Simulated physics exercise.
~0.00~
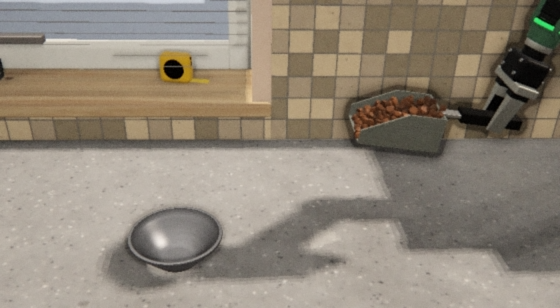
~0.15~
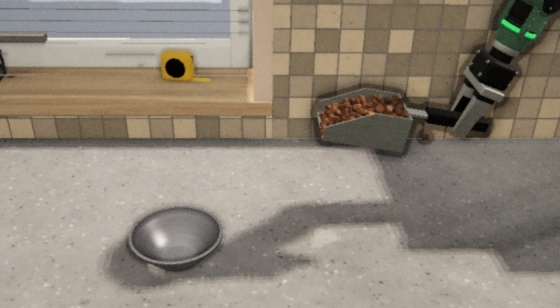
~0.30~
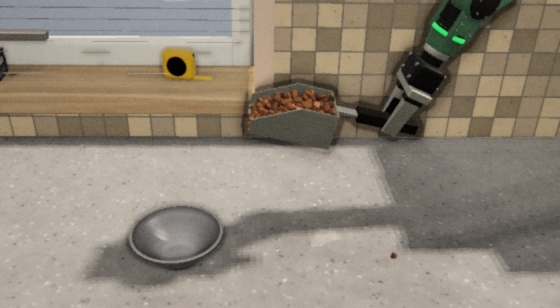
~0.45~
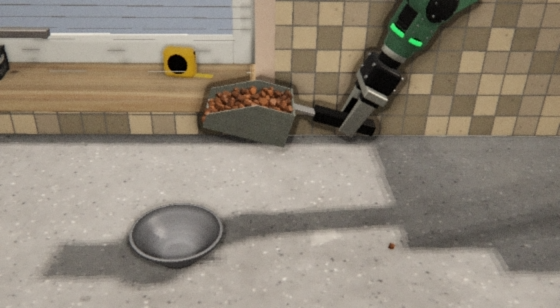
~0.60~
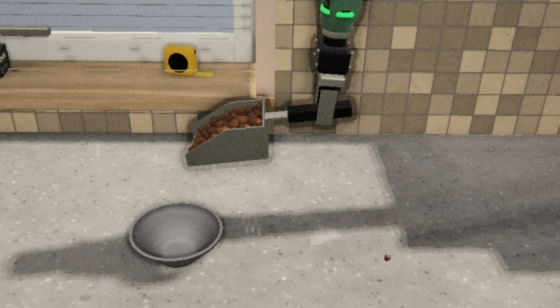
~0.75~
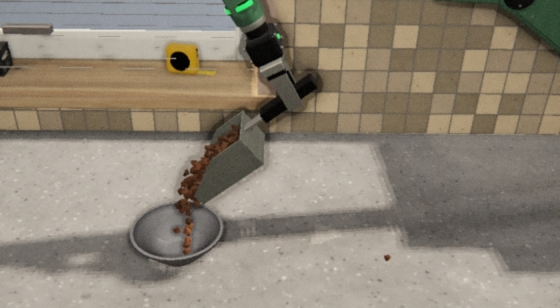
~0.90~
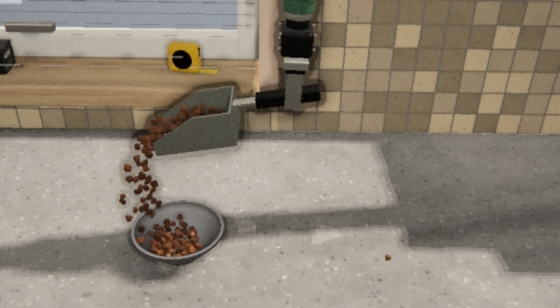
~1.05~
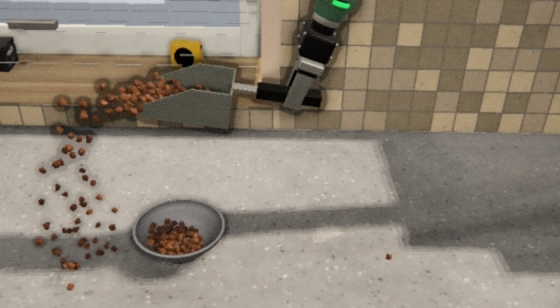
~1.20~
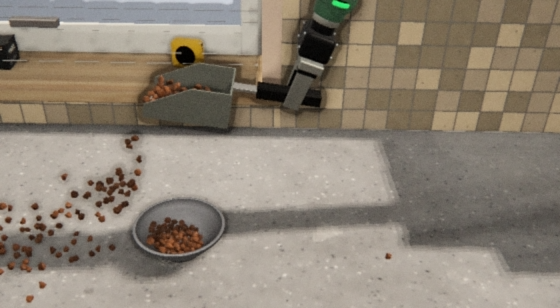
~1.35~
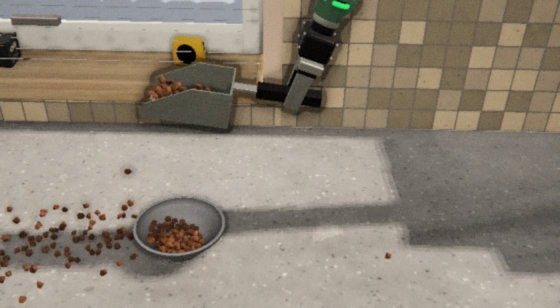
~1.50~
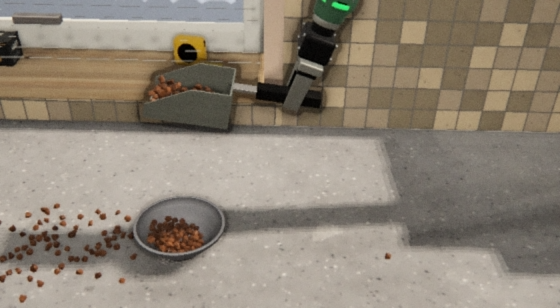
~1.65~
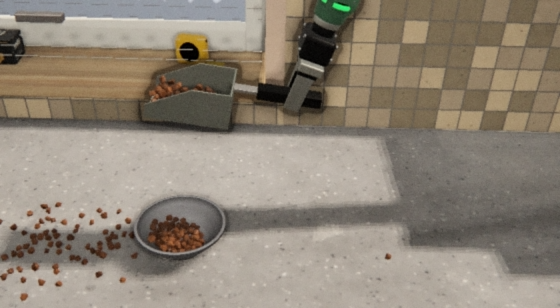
At first, a robotic arm with green lights holds a grey scoop heaped with brown pellets near a tiled wall, above a counter with a dark metal bowl. The arm carries the scoop left, and a stray pellet lies on the counter. It lowers the scoop and tips it steeply, so pellets start pouring into the bowl. As the scoop levels out and moves up and left, the stream shifts past the bowl and pellets scatter across the counter. Finally the scoop stays still, partly full, with a pile in the bowl and many pellets strewn to its left.
